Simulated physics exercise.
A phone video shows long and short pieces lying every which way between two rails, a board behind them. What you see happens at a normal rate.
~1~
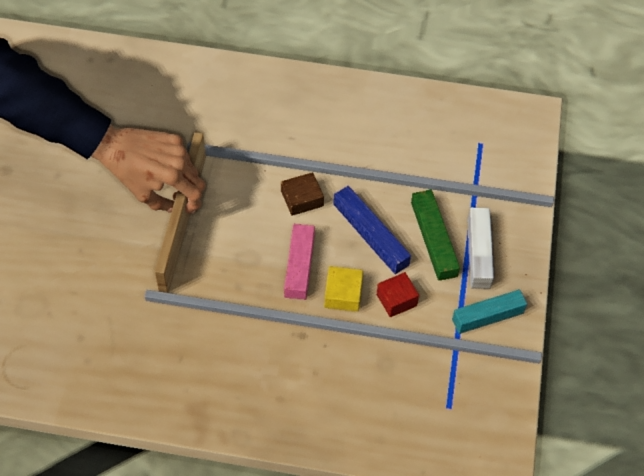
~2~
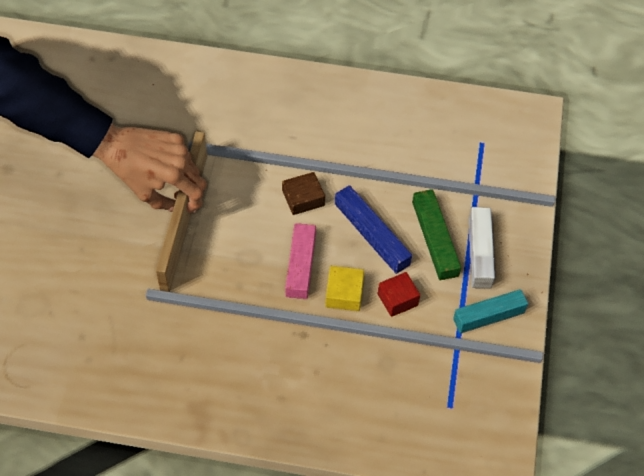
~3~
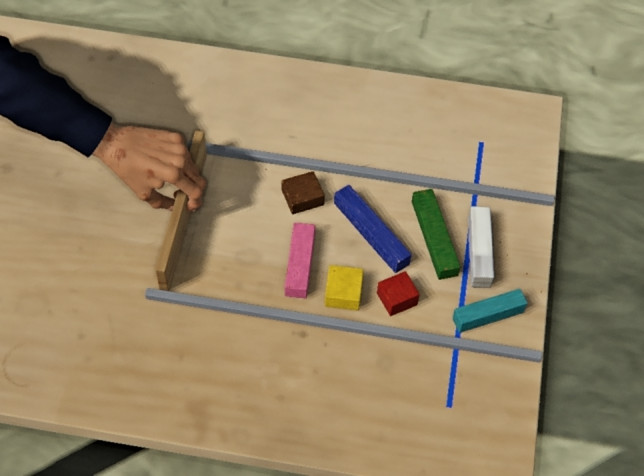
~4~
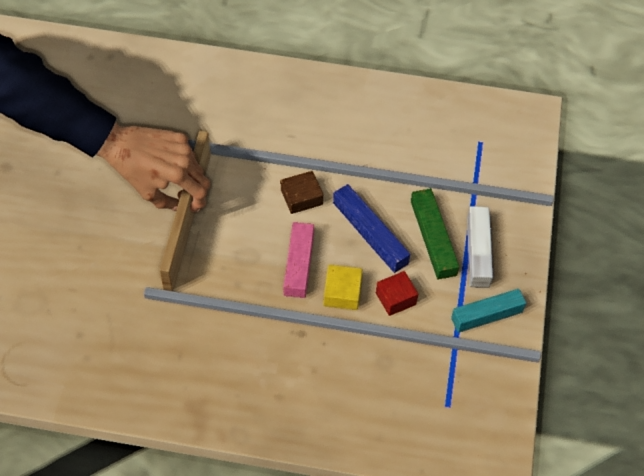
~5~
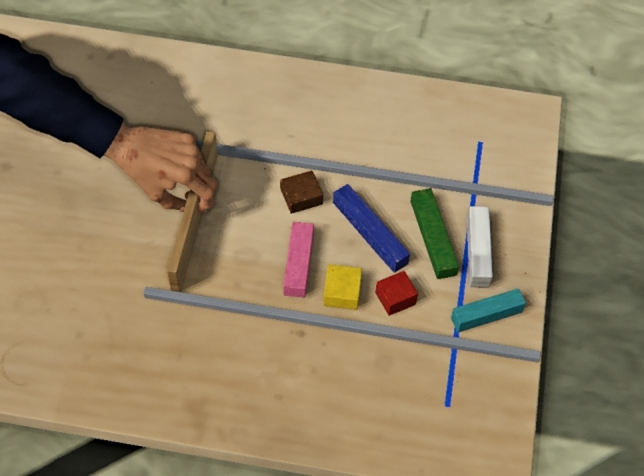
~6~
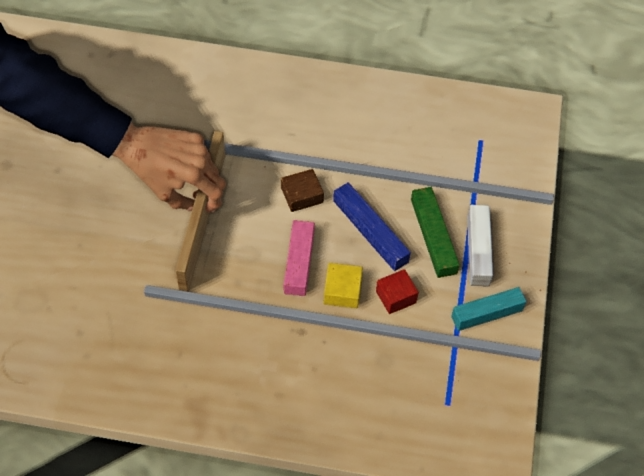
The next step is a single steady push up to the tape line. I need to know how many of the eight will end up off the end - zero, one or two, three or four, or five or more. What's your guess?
Falls: One or two.
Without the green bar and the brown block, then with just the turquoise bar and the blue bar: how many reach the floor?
First try: 1 fallen; other try: 0.
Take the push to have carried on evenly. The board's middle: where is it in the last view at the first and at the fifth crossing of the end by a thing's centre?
The first puts it near (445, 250), the next near (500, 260).
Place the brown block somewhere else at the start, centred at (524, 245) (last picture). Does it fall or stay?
It simply slips off.
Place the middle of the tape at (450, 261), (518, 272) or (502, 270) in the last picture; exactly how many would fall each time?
Respectively 1, 6 and 4.
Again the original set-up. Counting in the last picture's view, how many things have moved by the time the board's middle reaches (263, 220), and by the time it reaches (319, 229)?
In order, the tallies are 0 and 4.
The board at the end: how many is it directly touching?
My count gives 2.
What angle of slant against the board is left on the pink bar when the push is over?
Roughly 0°.
Soon after, none off yet; turquoise bar at rest near (489, 309); white stick at rest near (480, 245); green bar at rest near (435, 232).
Then, none off yet; turquoise bar moving near (496, 310); white stick at rest near (480, 245); green bar moved a little near (451, 234).
By the end, the number that fall off is one or two; fallen, white stick and turquoise bar.
